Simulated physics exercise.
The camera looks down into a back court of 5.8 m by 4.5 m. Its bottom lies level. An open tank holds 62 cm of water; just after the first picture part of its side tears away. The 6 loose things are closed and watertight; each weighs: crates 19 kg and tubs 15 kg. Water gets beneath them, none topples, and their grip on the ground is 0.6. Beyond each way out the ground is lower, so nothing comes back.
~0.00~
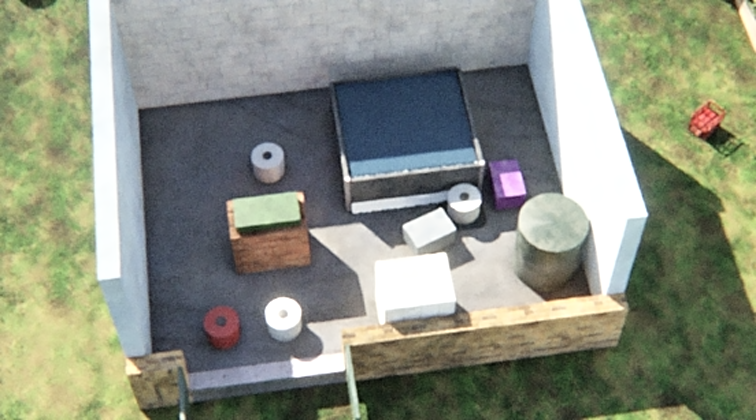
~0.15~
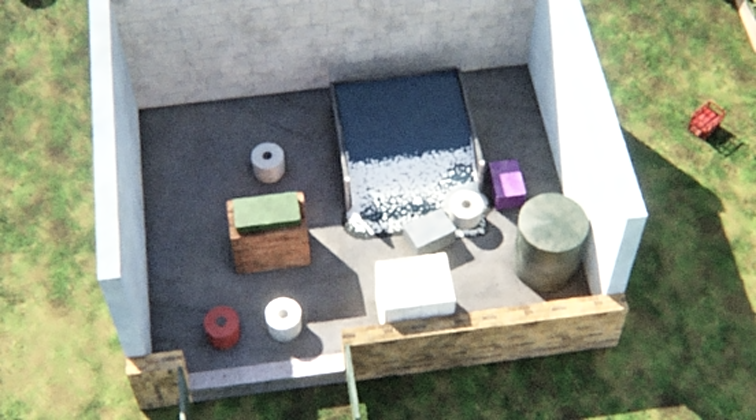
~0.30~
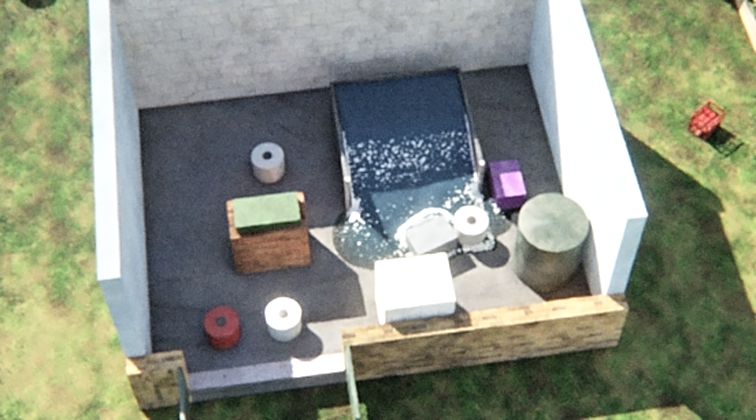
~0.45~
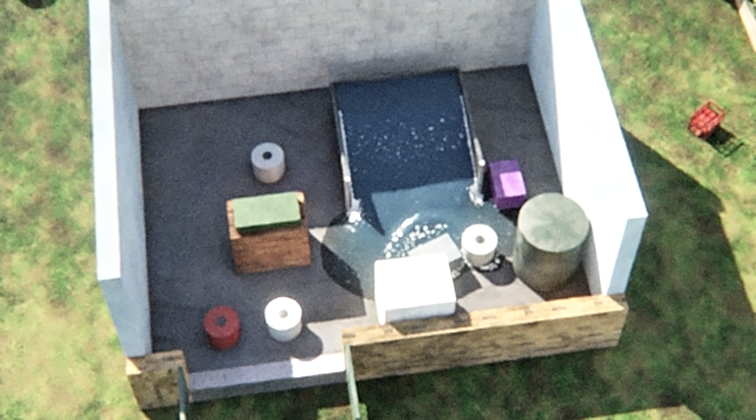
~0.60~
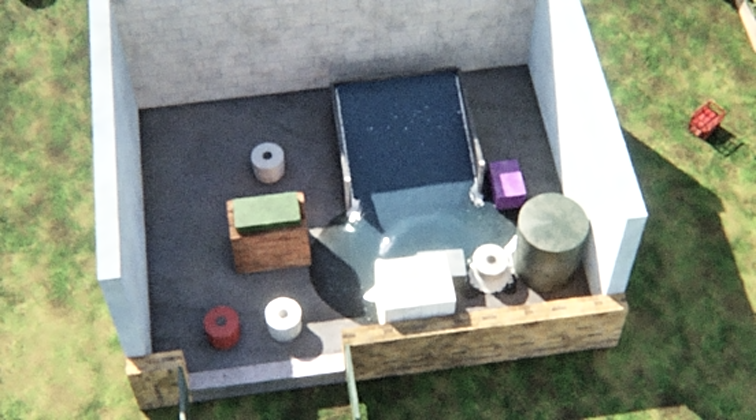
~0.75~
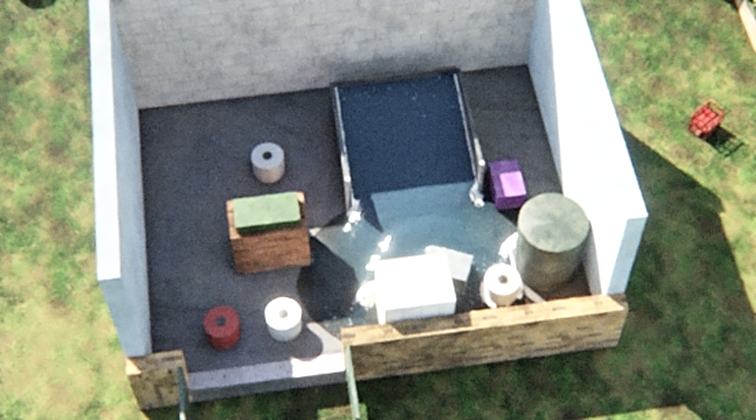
A large dark-blue tank of water stands against the back wall of a walled court with a grey floor, seen from high above by a still camera. A green-topped brown crate and red, white and grey tubs sit left, with white boxes, another pale tub, a purple crate and a green cylinder right. Water bursts from the tank's front, foams, then spreads clearer, pushing the right-hand tub and smaller white box toward the front.
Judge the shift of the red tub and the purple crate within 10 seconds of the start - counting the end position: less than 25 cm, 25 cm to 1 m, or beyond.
Red tub slides a little, purple crate travels far.
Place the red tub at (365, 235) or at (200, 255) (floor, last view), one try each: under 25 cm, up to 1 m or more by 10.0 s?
In that order: It ends far away; it stays put.
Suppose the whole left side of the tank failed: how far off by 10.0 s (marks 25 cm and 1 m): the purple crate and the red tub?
Then the purple crate stays put, the red tub ends far away.
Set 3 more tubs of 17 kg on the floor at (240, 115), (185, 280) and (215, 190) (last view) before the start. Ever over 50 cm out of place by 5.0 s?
In that order: Short of it, under, less.
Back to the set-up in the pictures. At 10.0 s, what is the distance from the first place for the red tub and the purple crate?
Roughly 50 and 140 cm.
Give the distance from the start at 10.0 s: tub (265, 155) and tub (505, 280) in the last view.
In turn: 0 cm, 60 cm.
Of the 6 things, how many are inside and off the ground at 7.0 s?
1 of them.
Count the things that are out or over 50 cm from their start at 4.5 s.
4 of them.
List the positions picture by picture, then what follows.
The first frame shows the red tub at (221, 322) rests on the ground; the purple crate at (507, 178) rests on the ground; 3.1 m2 under water; 0 of 6 have shifted.
The second frame shows the red tub at (221, 322) rests on the ground; the purple crate at (507, 178), on the bottom; water covers 3.9 m2; 1 of 6 have shifted.
The third frame shows the red tub at (221, 322), on the bottom; the purple crate at (507, 178), on the bottom; 4.8 m2 under water; 2 of 6 have shifted.
The fourth frame shows the red tub at (221, 322), on the bottom; the purple crate at (507, 178) rests on the ground; 6.2 m2 under water; 2 of 6 have shifted.
The fifth frame shows the red tub at (221, 322) rests on the ground; the purple crate at (507, 178), on the bottom; 7.2 m2 under water; 2 of 6 have shifted.
The sixth frame shows the red tub at (221, 322), on the bottom; the purple crate at (507, 178) rests on the ground; 8.2 m2 under water; 2 of 6 have shifted.
After 2.0 s the red tub is near (207, 324), 0.2 m from its start, aground; the purple crate is near (507, 178), 0.0 m from its start, aground; 0 of 6 are out; 2 afloat.
After 4.5 s the red tub is near (196, 339), 0.4 m from its start, afloat; the purple crate is near (508, 138), 0.7 m from its start, aground; 1 of 6 are out; 3 afloat.
After 7.0 s the red tub is near (194, 347), 0.5 m from its start, aground; the purple crate is near (501, 91), 1.5 m from its start, afloat; 1 of 6 are out; 1 afloat.
After 10.0 s the red tub is near (194, 347), 0.5 m from its start, aground; the purple crate is near (508, 104), 1.3 m from its start, aground; 1 of 6 are out; 0 afloat.
